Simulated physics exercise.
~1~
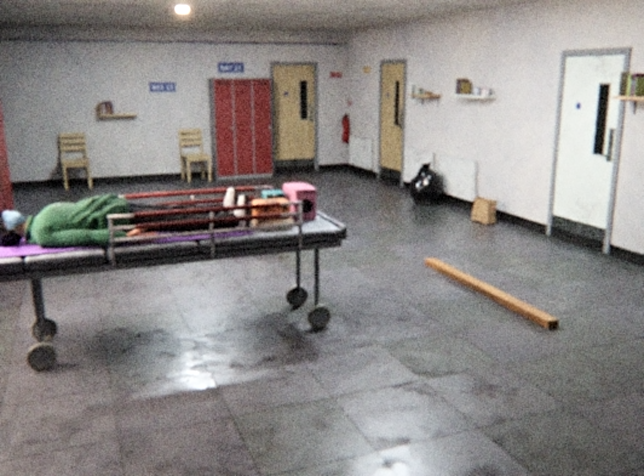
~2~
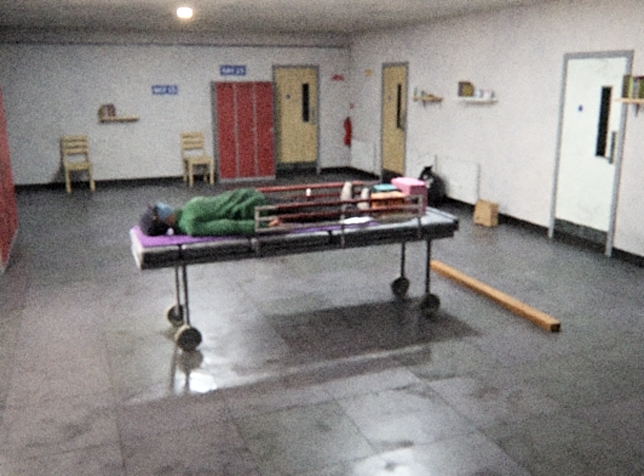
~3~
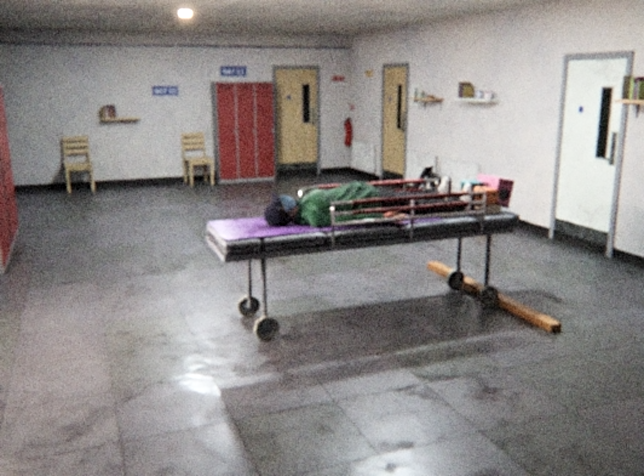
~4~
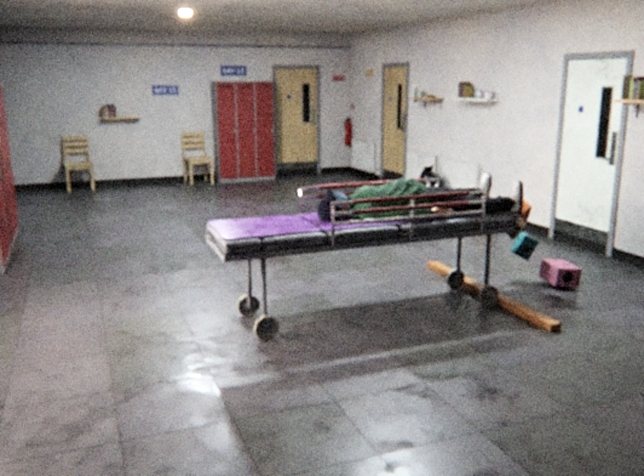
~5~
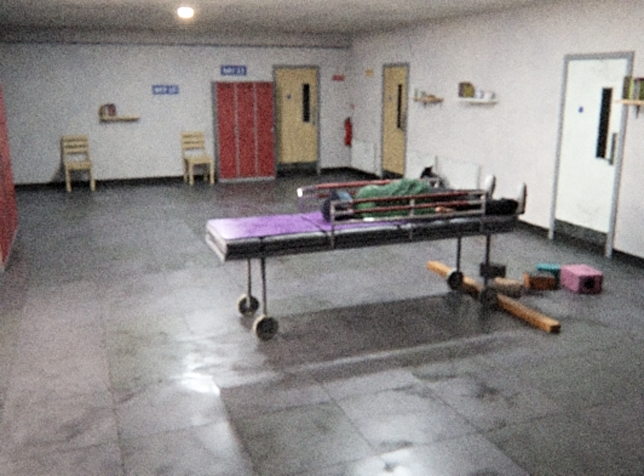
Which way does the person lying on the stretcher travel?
The person travels to the right, riding along with the stretcher and then sliding further the same way along its top after it stops.
